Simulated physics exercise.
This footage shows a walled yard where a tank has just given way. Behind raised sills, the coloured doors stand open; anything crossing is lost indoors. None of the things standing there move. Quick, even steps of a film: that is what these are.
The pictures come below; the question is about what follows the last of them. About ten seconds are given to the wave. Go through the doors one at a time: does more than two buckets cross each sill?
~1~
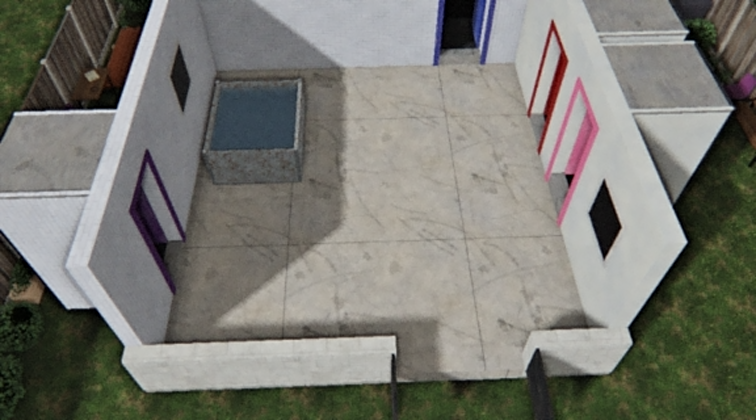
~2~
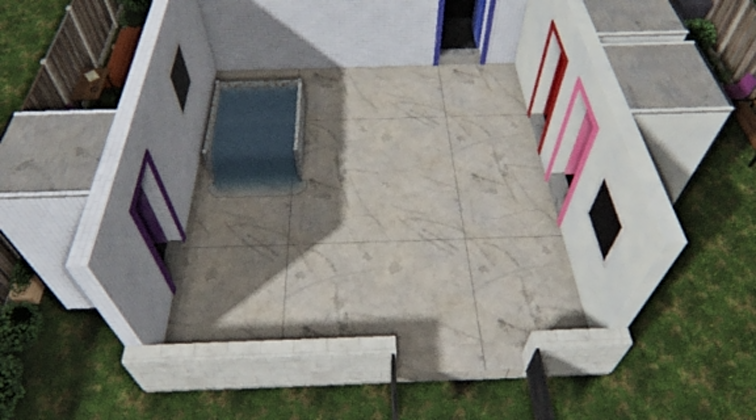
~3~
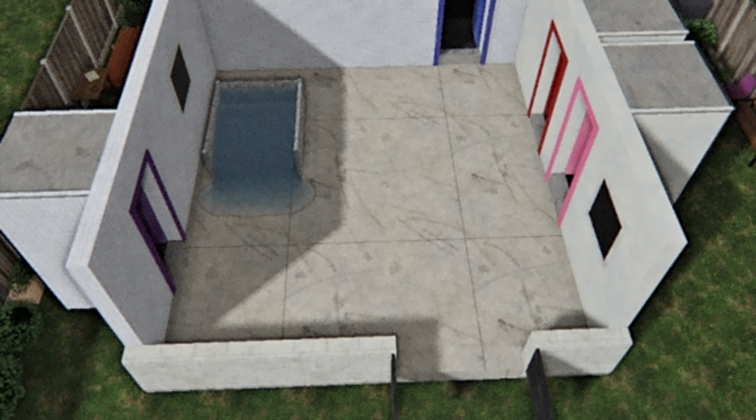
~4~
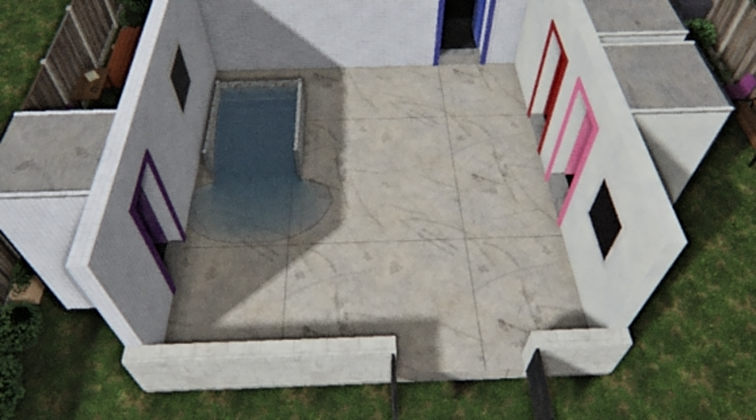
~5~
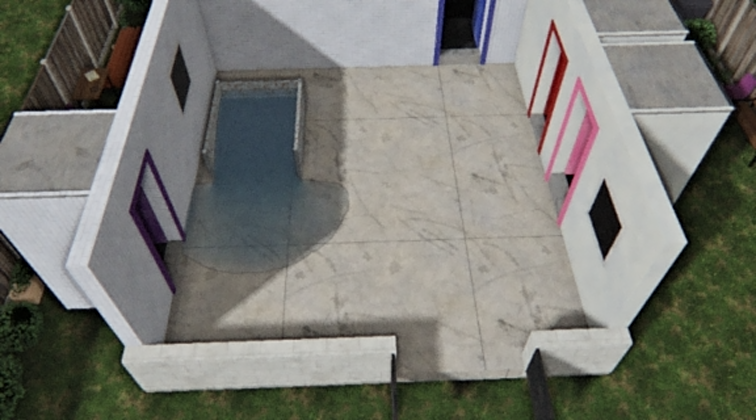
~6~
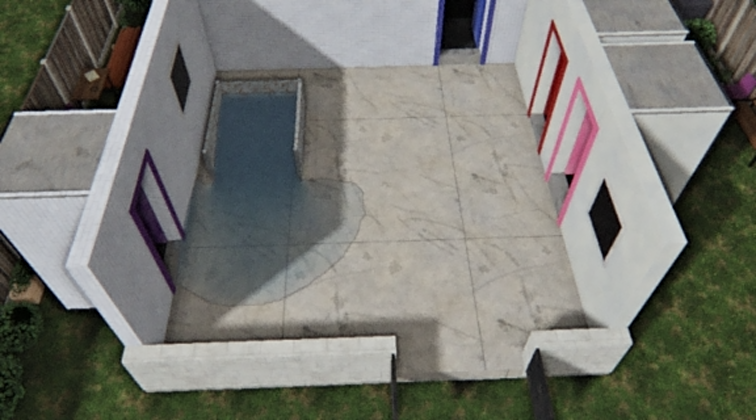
The red door will pass two buckets at most. The purple door will pass more than two buckets. The pink door will pass two buckets at most. The blue door will pass two buckets at most.
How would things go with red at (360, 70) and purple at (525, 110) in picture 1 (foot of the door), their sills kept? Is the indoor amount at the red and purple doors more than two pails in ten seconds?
Red door: Falls short. Purple door: Falls short.
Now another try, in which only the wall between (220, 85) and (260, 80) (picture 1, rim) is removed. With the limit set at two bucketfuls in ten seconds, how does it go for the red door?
Red remains below.
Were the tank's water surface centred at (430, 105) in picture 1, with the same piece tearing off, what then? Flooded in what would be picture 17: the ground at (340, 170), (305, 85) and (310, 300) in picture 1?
Well, in the order you listed them, they'd be unreached, unreached and reached by the flood.
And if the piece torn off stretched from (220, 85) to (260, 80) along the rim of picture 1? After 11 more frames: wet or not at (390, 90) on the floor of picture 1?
Answer: Wet.
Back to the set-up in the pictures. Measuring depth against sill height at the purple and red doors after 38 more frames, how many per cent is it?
First 100 percent, then 40 percent.
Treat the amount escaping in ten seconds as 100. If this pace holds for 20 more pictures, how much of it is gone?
I'd say about 35 per cent.
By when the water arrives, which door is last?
That would be the blue door.
A moment on, water covers 30 % of the floor; the red door not reached, the purple door under two buckets in, the pink door not reached, the blue door not reached.
Next, water covers 35 % of the floor; the red door not reached, the purple door over two buckets in, the pink door not reached, the blue door not reached.
Then, water covers 40 % of the floor; the red door not reached, the purple door over two buckets in, the pink door not reached, the blue door not reached.
Later, water covers 65 % of the floor; the red door wet at the sill, nothing in, the purple door over two buckets in, the pink door wet at the sill, nothing in, the blue door not reached.
In the end, water covers 85 % of the floor; the red door wet at the sill, nothing in, the purple door over two buckets in, the pink door wet at the sill, nothing in, the blue door wet at the sill, nothing in.
